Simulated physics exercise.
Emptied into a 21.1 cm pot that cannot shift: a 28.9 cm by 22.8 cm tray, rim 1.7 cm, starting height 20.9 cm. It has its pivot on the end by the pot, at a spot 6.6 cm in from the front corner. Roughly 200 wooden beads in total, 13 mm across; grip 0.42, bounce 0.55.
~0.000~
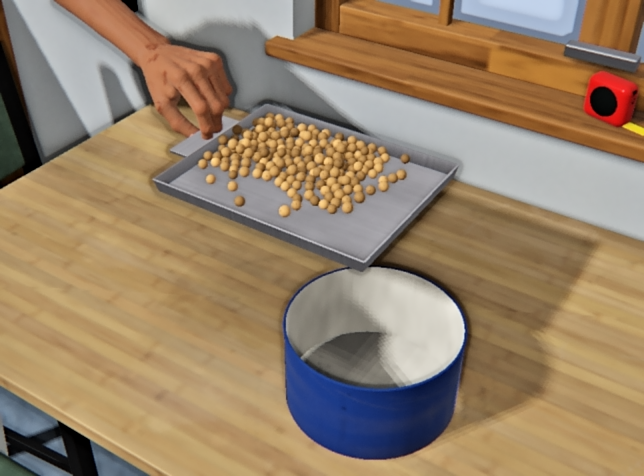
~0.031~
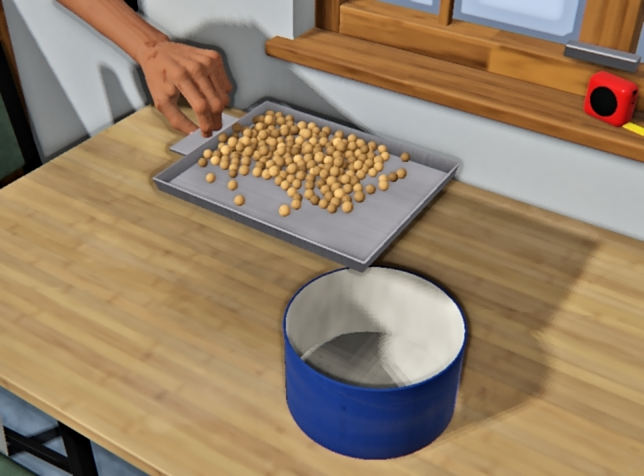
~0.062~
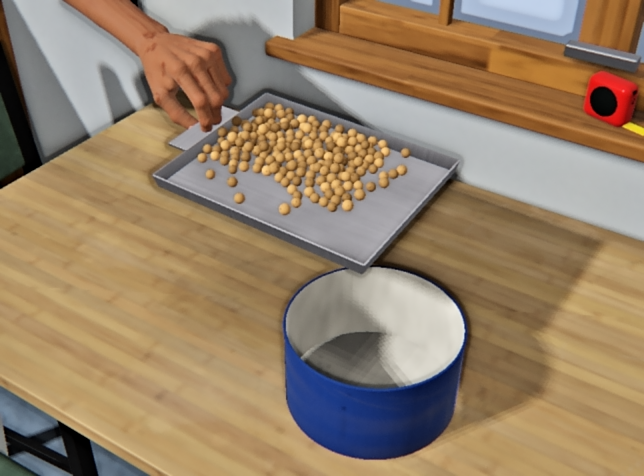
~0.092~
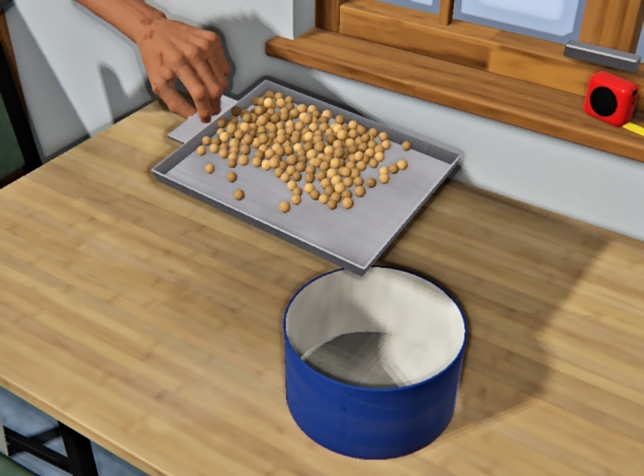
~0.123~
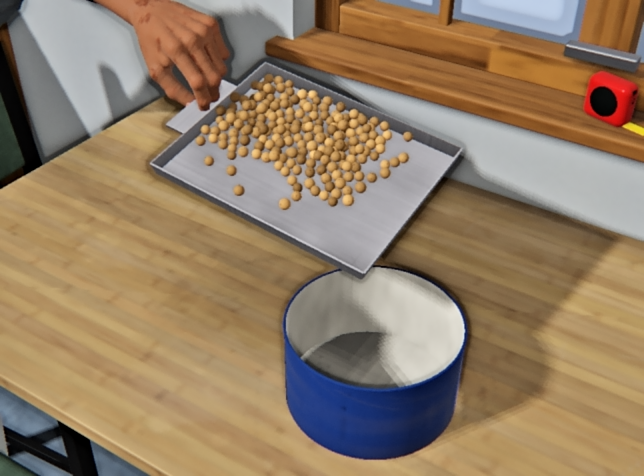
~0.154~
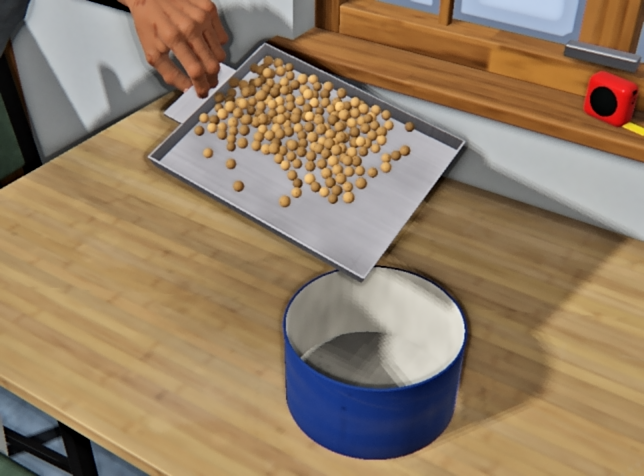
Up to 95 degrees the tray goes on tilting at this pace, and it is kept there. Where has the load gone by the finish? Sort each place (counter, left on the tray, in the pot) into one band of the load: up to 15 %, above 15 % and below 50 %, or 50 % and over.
Counter: Between 15 and 50 %; left on the tray: Up to 15 %; pot: 50 % and over.
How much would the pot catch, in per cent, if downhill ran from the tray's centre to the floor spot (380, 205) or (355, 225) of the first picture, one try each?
About 15 per cent on the first try and 55 per cent on the second.
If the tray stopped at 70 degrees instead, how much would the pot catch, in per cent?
That would be around 60 percent.
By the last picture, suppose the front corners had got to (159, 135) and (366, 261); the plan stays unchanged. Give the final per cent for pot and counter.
You'd end with pot at 35 and counter at 65.
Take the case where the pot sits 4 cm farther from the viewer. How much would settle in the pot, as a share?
40 per cent.
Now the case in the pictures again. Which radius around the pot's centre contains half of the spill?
Roughly 30 cm from the centre.
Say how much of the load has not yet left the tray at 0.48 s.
Of the load, some 95 percent.
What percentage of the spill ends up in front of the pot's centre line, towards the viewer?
About 100 percent of the spill.
Then, at 0.35 s, tilt 59 degrees; the tray holds 100 %, the pot 0 %.
Then, at 0.48 s, tilt 85 degrees; the tray holds 95 %, the pot 0 %.
After 0.74 s, tilt 95 degrees; the tray holds 0 %, the pot 65 %.
In the end, at 1.7 s, counter 35 %, tray 0 %, pot 65 %.
